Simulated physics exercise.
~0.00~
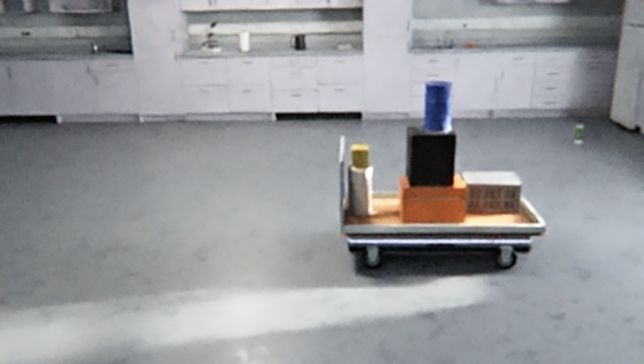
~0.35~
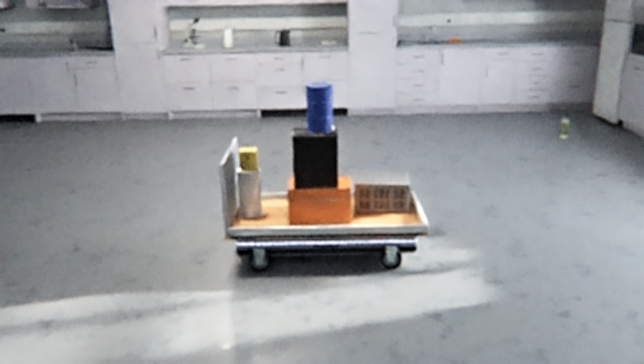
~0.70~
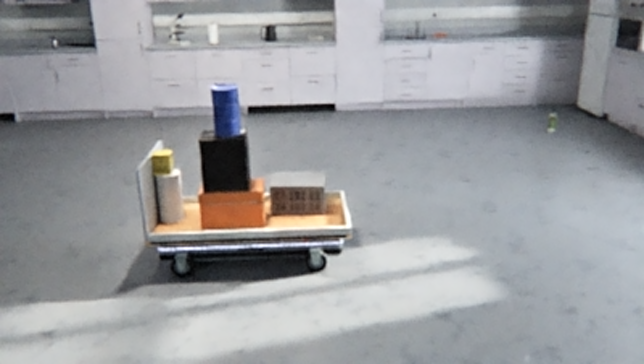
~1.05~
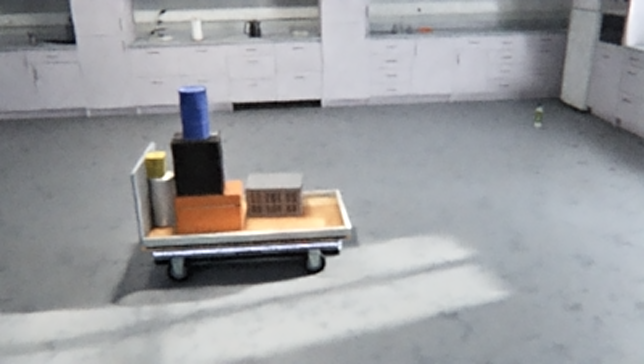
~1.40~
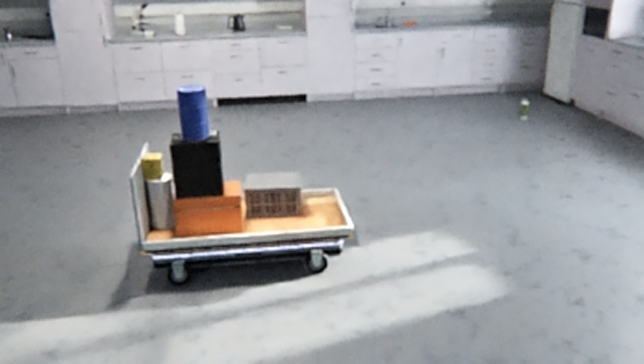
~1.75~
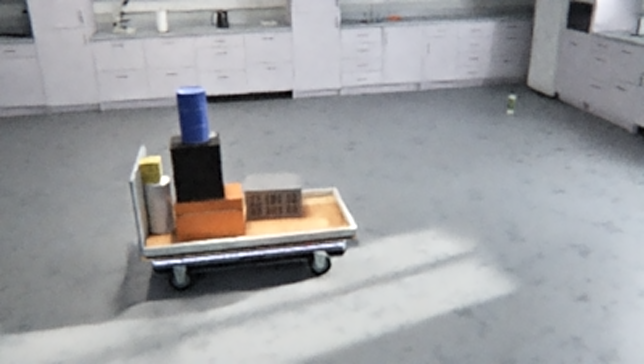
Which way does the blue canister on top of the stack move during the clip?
The blue canister moves to the left, staying upright on top of the black box.
